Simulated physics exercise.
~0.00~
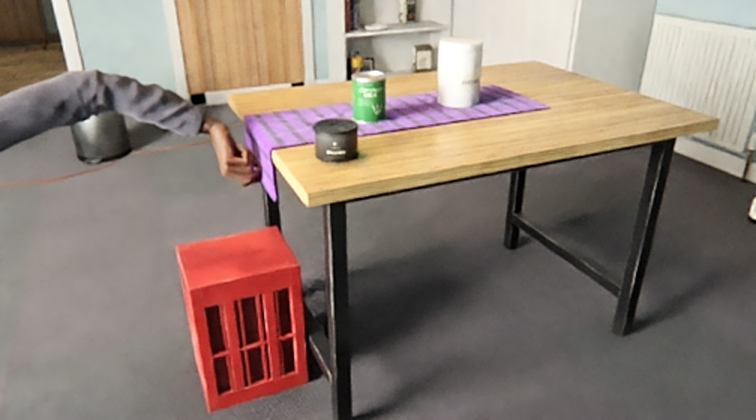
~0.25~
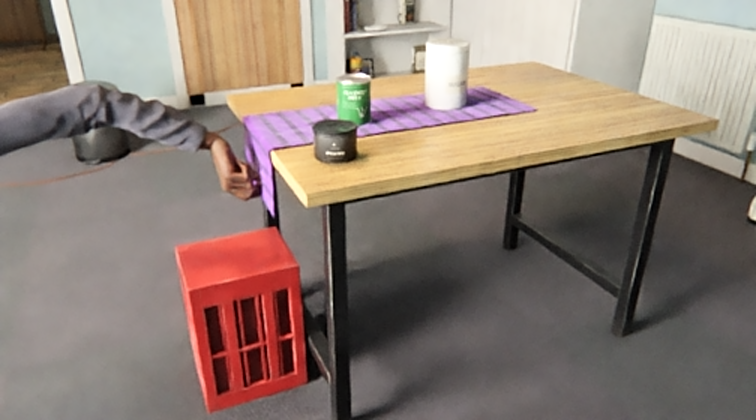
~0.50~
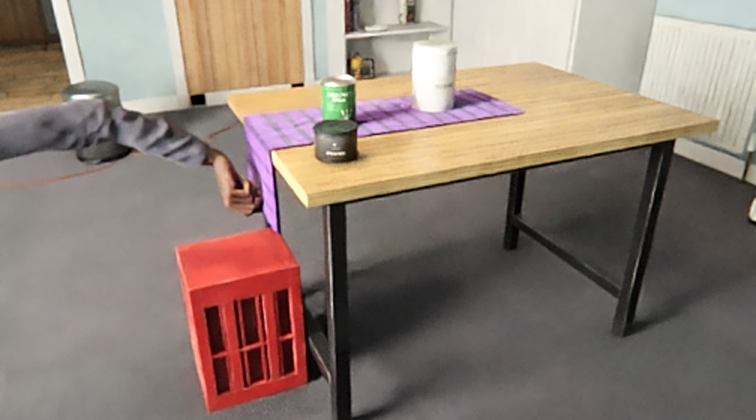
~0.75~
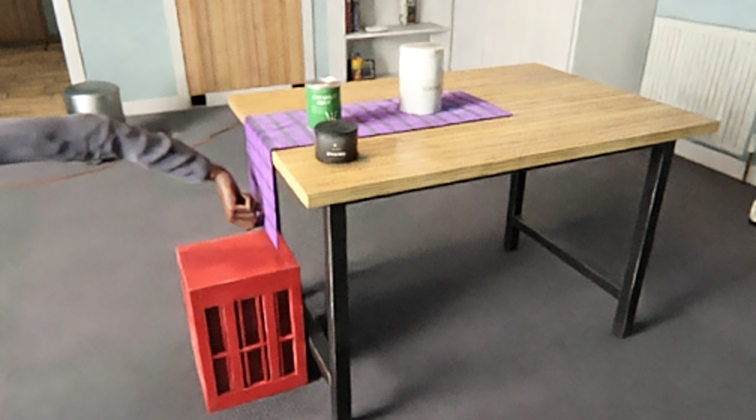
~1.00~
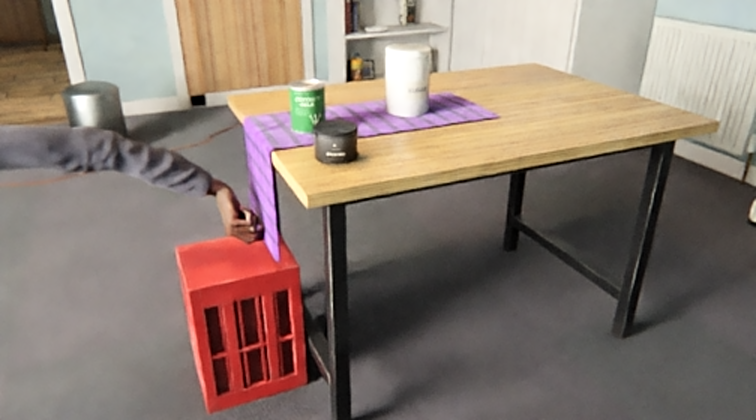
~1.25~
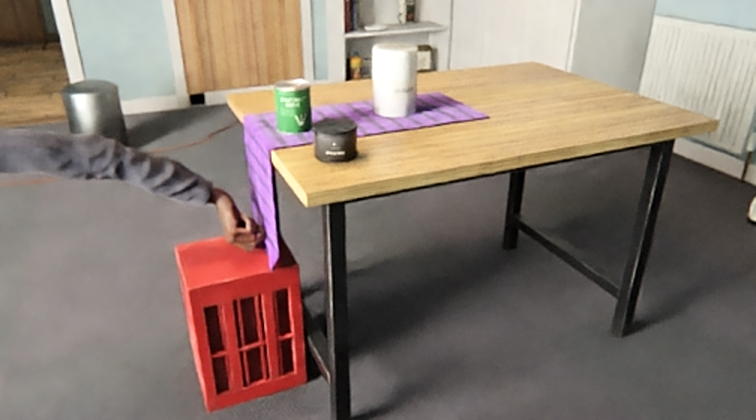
In the video, a hand pulls a purple cloth down over the left end of a wooden table, carrying a green tin and a white canister leftward. The cloth's hem reaches the red crate below, with both items upright on the table and the black tub unmoved.
